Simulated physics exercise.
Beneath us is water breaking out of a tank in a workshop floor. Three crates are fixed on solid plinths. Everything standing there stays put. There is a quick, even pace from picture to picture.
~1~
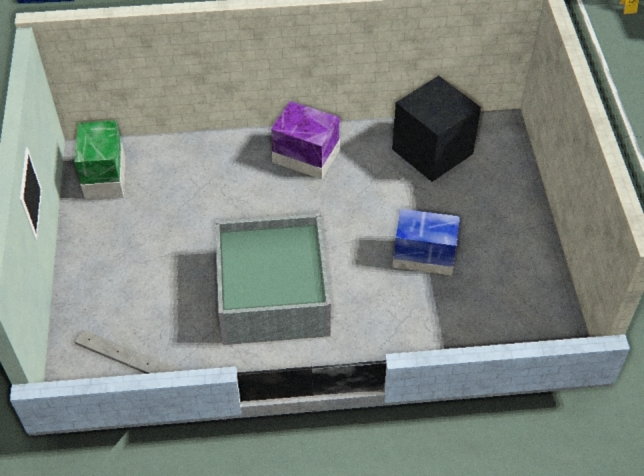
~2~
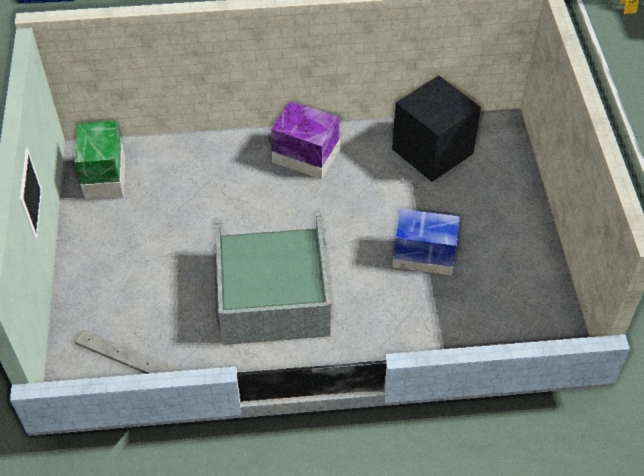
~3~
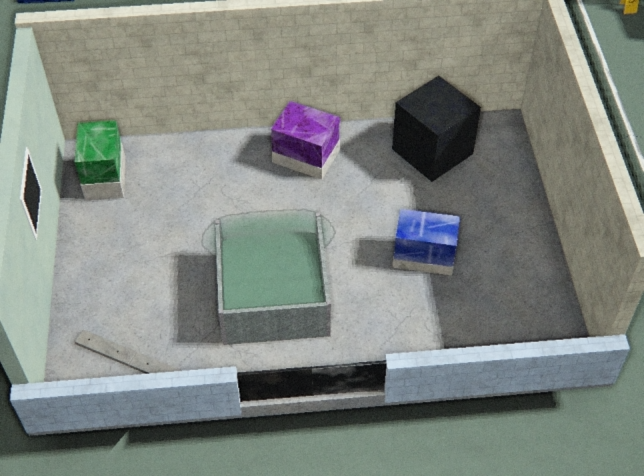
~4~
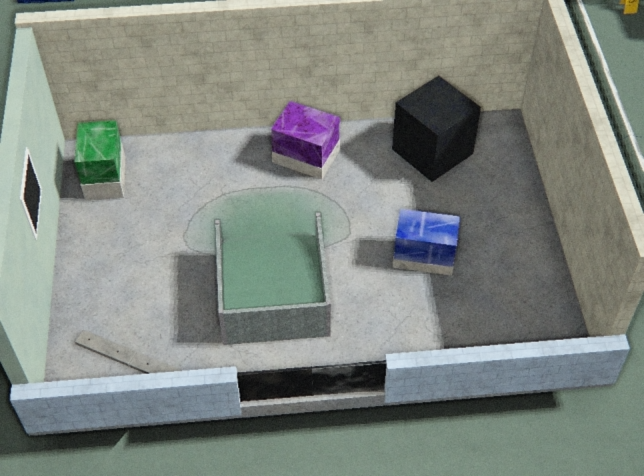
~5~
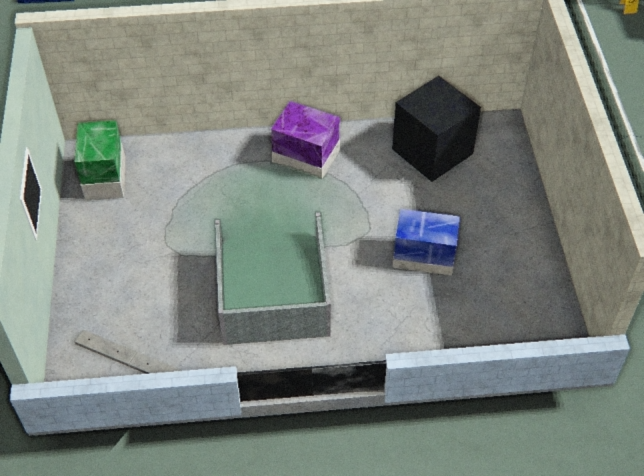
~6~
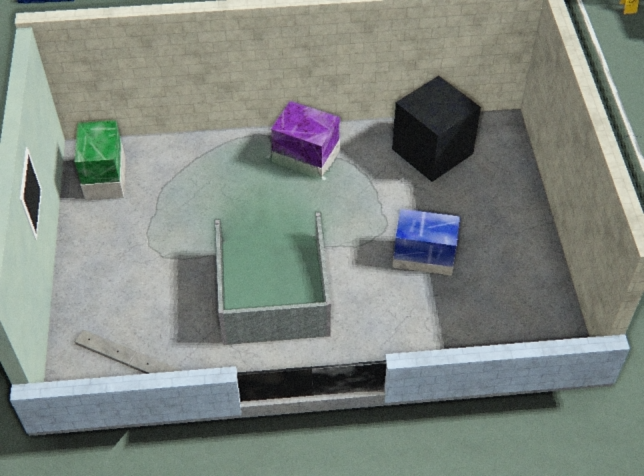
We see a square tank of greenish water in a walled workshop with coloured blocks around it; its far side opens, and water spreads out across the floor in a widening rounded sheet, reaching the purple block's base.
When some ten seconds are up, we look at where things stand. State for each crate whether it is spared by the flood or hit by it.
The blue crate is saved; the green crate is saved; the purple crate is not saved.
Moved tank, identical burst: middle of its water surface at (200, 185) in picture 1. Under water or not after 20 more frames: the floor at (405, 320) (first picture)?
My call is that the spot is left unwetted.
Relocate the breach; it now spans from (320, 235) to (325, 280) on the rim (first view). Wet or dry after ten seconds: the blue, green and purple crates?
Going through them, the blue crate gets reached, the green crate is never reached and the purple crate is never reached.
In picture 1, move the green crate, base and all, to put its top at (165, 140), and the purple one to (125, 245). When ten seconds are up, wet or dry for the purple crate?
After ten seconds, purple is left untouched.
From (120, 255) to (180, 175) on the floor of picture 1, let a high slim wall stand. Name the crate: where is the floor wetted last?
My answer: The crate marked blue.
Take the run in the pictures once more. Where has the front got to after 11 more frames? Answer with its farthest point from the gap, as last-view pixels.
Somewhere near (500, 114).
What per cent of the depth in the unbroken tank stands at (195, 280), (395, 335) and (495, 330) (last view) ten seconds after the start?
The depths come to near 6, 8 and 8 per cent respectively.
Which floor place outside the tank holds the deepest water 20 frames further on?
Deepest spot: Around (65, 152).
A moment on, water covers 25 % of the floor; the blue crate water round its plinth, the green crate water round its plinth, the purple crate water round its plinth.
Next, water covers 30 % of the floor; the blue crate water round its plinth, the green crate water round its plinth, the purple crate water round its plinth.
Then, water covers 55 % of the floor; the blue crate water round its plinth, the green crate water round its plinth, the purple crate water round its plinth.
Later, water covers 80 % of the floor; the blue crate water round its plinth, the green crate water round its plinth, the purple crate water round its plinth.
In the end, water covers 100 % of the floor; the blue crate stayed above the water, the green crate stayed above the water, the purple crate was topped.
